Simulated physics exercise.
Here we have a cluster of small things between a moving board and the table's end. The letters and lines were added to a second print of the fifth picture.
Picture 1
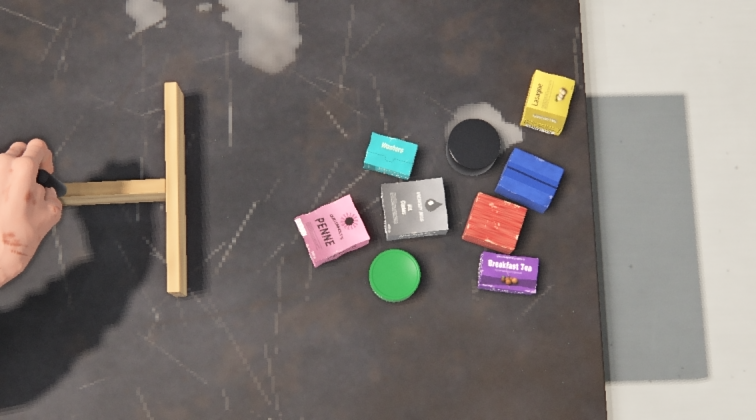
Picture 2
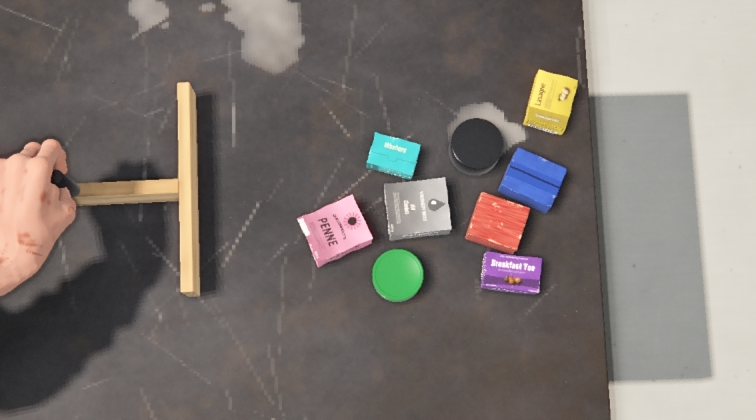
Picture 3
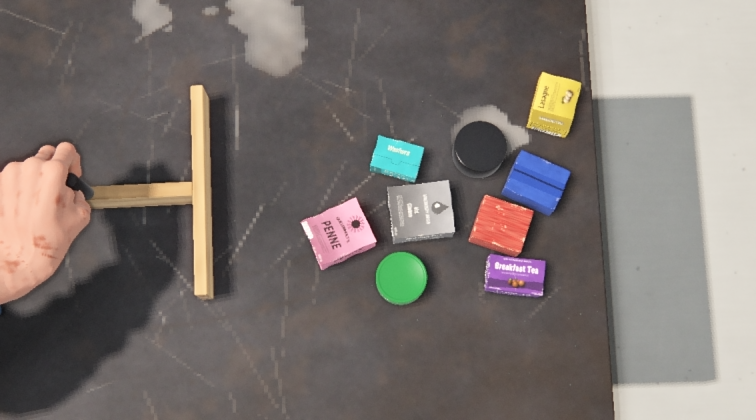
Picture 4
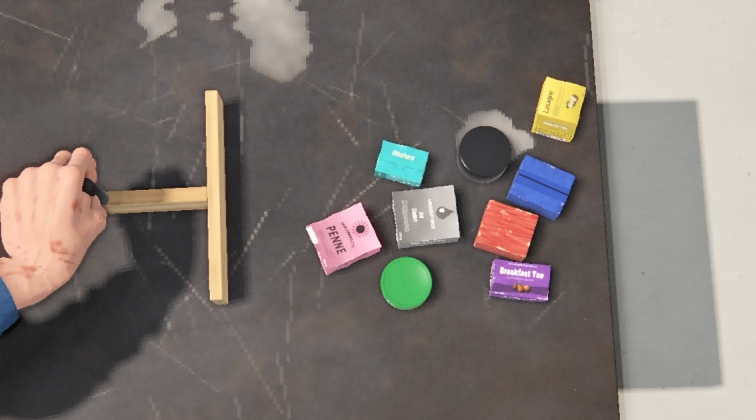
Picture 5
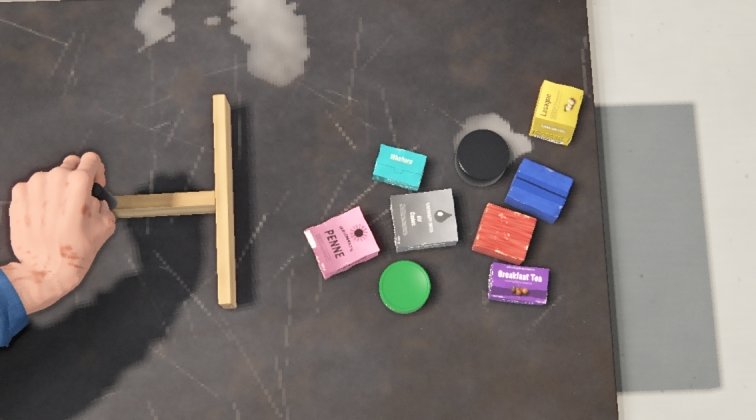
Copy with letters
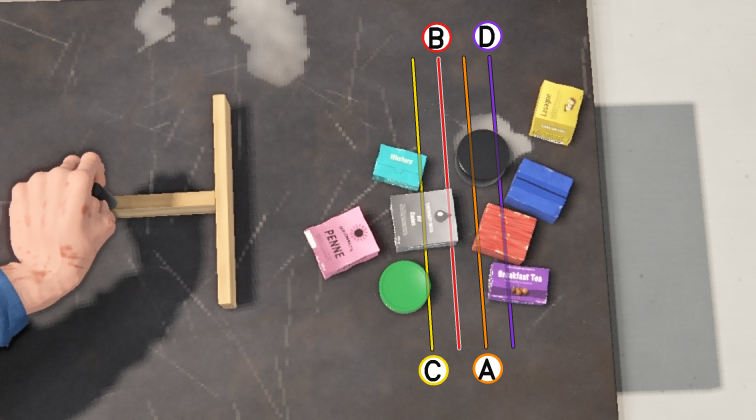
A wooden T-shaped board, held by a hand at its handle, slid slowly to the right across a dark, scratched table toward a cluster of colourful packets, blocks and round items, without touching them.
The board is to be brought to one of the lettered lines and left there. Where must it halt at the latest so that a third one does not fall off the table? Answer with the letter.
It can go as far as D.
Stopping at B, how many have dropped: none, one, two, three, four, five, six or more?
The count is none.
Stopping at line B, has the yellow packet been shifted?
No.
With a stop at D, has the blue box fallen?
Yes.
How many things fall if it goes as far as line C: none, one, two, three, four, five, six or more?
By then, none.
On the marked copy, A at (475, 199); B at (449, 199); C at (422, 200); D at (501, 198).
Taking D. A third of the way, board (324, 194); pink packet (367, 248); yellow packet (556, 113).
Two thirds of the way, board (425, 191); red block (581, 241); blue box (572, 180).
When it is over, board (500, 189); red block over the edge; blue box over the edge; two fallen.
As for the rest, A is within the limit but short; B is within the limit but short; C is within the limit but short.
